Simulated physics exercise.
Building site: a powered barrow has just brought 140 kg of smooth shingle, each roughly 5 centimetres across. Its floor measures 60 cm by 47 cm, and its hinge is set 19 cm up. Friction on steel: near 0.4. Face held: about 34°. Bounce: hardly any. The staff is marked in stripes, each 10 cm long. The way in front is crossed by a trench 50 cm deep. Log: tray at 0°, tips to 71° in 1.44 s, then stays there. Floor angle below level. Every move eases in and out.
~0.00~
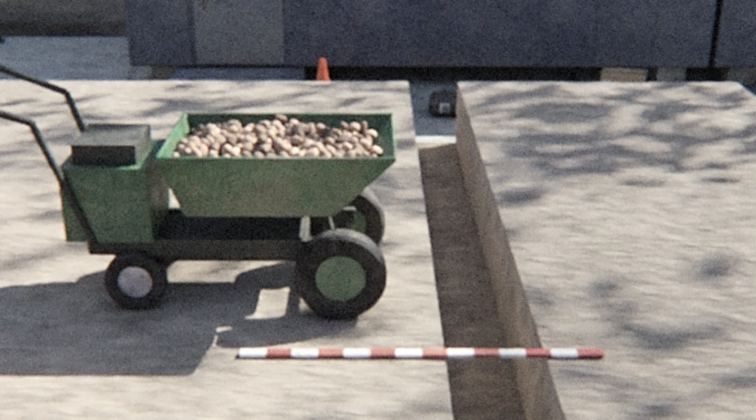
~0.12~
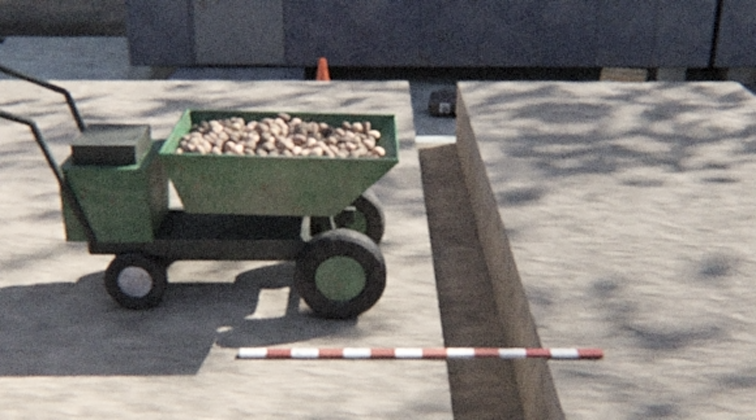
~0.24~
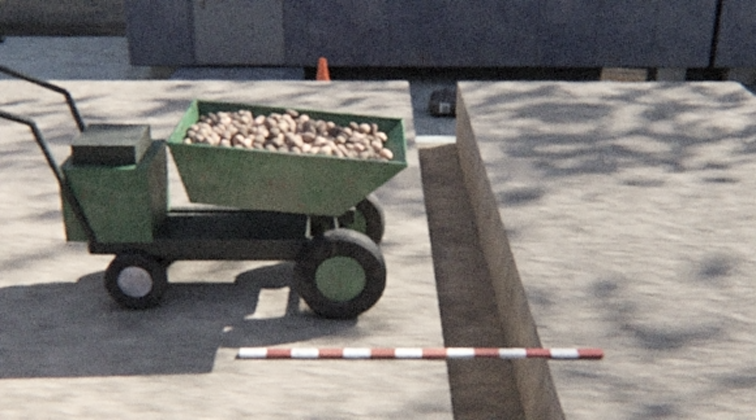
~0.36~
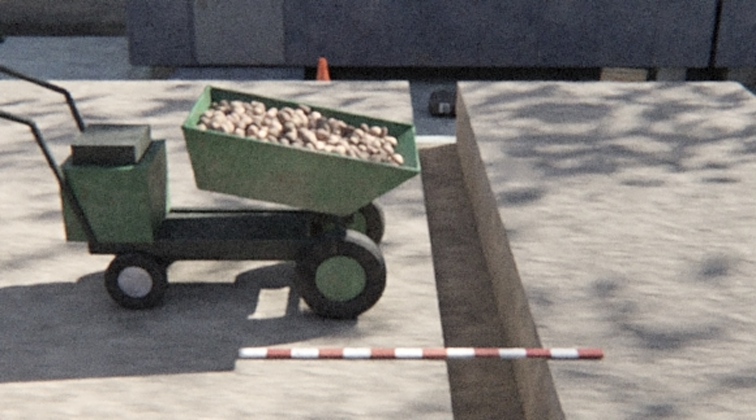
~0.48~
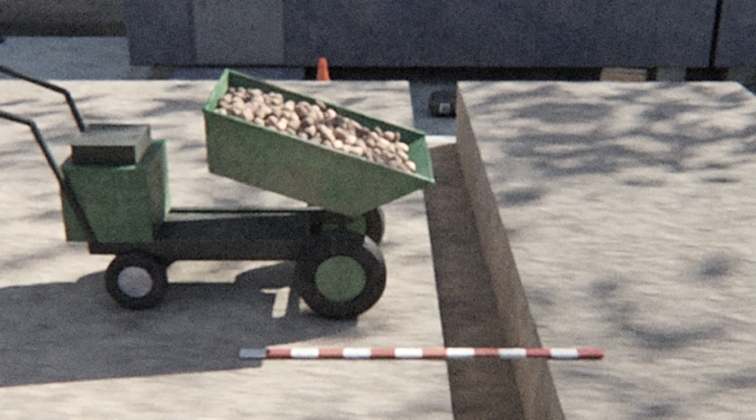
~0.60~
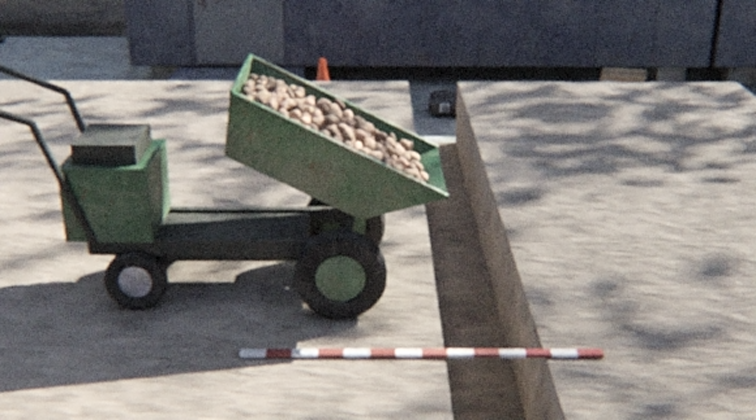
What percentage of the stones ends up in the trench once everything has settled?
About 67 per cent.
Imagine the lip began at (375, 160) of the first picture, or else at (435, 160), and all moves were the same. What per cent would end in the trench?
The first gives about 90 percent and the second about 25 percent.
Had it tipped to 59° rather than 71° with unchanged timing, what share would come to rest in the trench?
Roughly 65%.
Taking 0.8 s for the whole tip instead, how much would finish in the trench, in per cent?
With that timing, about 55 per cent.
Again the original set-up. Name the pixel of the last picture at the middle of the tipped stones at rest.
Resting centre: About (502, 365).
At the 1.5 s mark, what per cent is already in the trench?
45 per cent or so by then.
After 1.1 s the floor is at 60°; 96 % in the tray, 4 % in the trench; the foremost stones are at (503, 254).
After 1.5 s the floor is at 71°; 26 % in the tray, 47 % in the trench, 27 % past the trench; the foremost stones are at (640, 283).
After 1.9 s the floor is at 71°; 5 % in the tray, 62 % in the trench, 33 % past the trench; the foremost stones are at (741, 281).
After 3.8 s the floor is at 71°; 0 % in the tray, 67 % in the trench, 33 % past the trench; the foremost stones are past the picture's edge.
